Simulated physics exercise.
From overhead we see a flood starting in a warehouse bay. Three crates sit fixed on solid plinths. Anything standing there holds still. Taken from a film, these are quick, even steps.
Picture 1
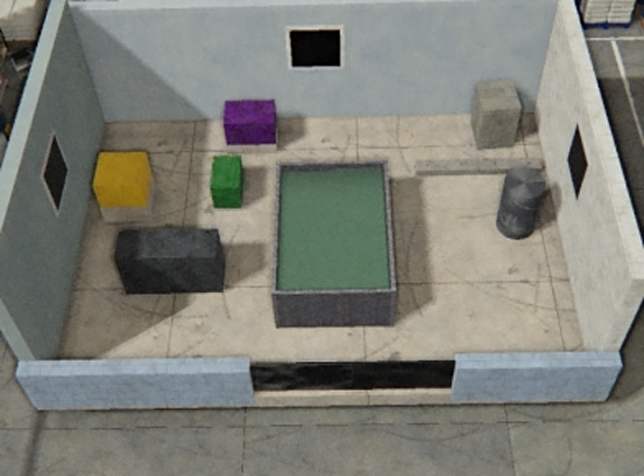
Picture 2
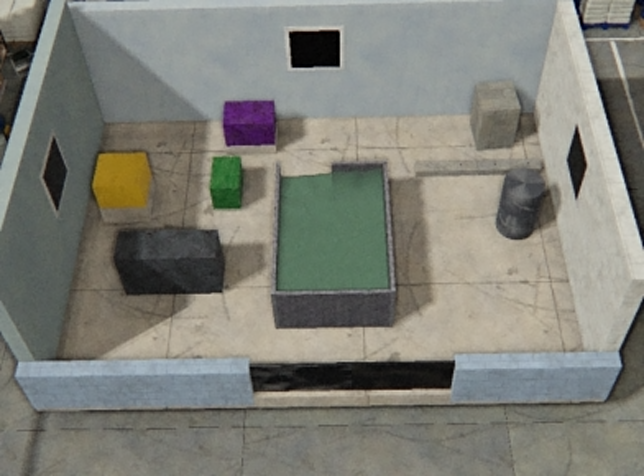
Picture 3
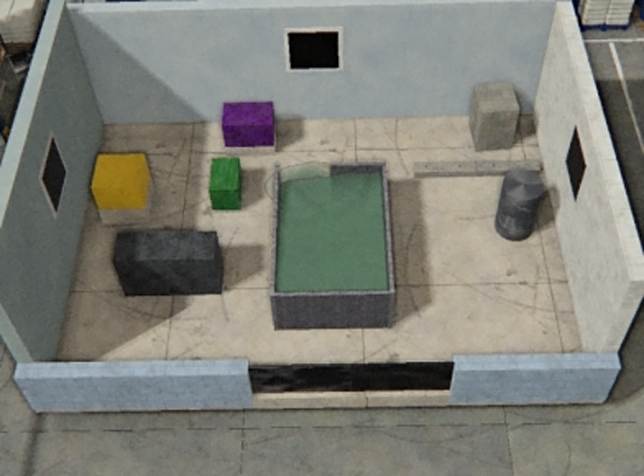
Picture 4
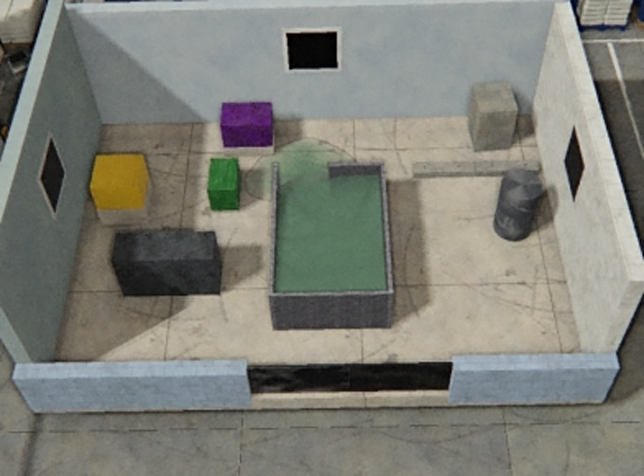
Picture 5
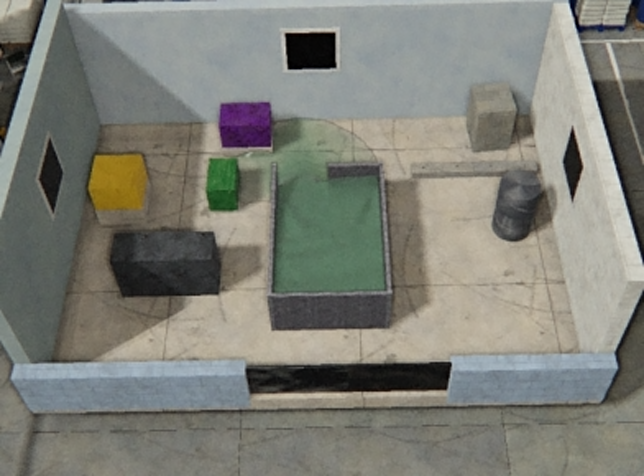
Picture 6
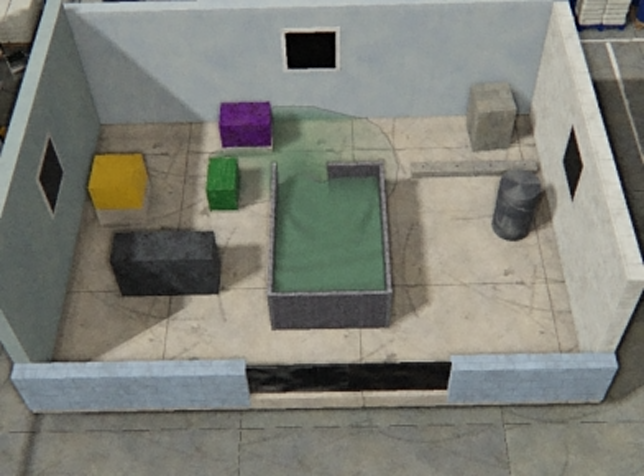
A large grey-walled tank of green water stands in the middle of a pale-walled, open-topped warehouse bay, seen from high overhead. Purple, yellow and green boxes and a dark grey block sit to its left, with a pale block and a grey barrel to its right. A gap opens in the tank's far side, and green water pours out, spreading across the floor toward the back wall and purple box.
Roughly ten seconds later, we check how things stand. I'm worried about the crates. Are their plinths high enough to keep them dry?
Outcome: The purple crate is exposed, the yellow crate is protected, the green crate is exposed.
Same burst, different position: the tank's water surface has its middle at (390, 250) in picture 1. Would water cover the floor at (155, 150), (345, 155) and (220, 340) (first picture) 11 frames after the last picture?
As listed: Under water, covered, not flooded.
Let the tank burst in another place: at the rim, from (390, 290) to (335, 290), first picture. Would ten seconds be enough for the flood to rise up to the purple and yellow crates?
Log: Purple crate stays clear; yellow crate stays clear.
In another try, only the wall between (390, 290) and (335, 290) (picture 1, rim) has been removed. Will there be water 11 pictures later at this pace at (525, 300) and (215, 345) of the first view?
I'd expect the first point to be reached and the second point to be reached.
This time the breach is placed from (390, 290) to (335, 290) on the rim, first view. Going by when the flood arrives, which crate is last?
I'd go with the one in purple.
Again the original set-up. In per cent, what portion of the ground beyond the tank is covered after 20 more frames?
It comes out near 50 percent.
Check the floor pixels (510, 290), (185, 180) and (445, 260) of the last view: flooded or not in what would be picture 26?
Going through them in order, I'd say clear, drenched and clear.
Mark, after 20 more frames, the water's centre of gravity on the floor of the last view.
Close to (313, 206), I reckon.
A moment on, water covers 20 % of the floor; the purple crate water round its plinth, the yellow crate water round its plinth, the green crate water round its plinth.
Next, water covers 30 % of the floor; the purple crate water round its plinth, the yellow crate water round its plinth, the green crate water round its plinth.
Then, water covers 50 % of the floor; the purple crate water round its plinth, the yellow crate water round its plinth, the green crate water round its plinth.
Later, water covers 85 % of the floor; the purple crate water round its plinth, the yellow crate water round its plinth, the green crate water round its plinth.
In the end, water covers 100 % of the floor; the purple crate was topped, the yellow crate stayed above the water, the green crate was topped.
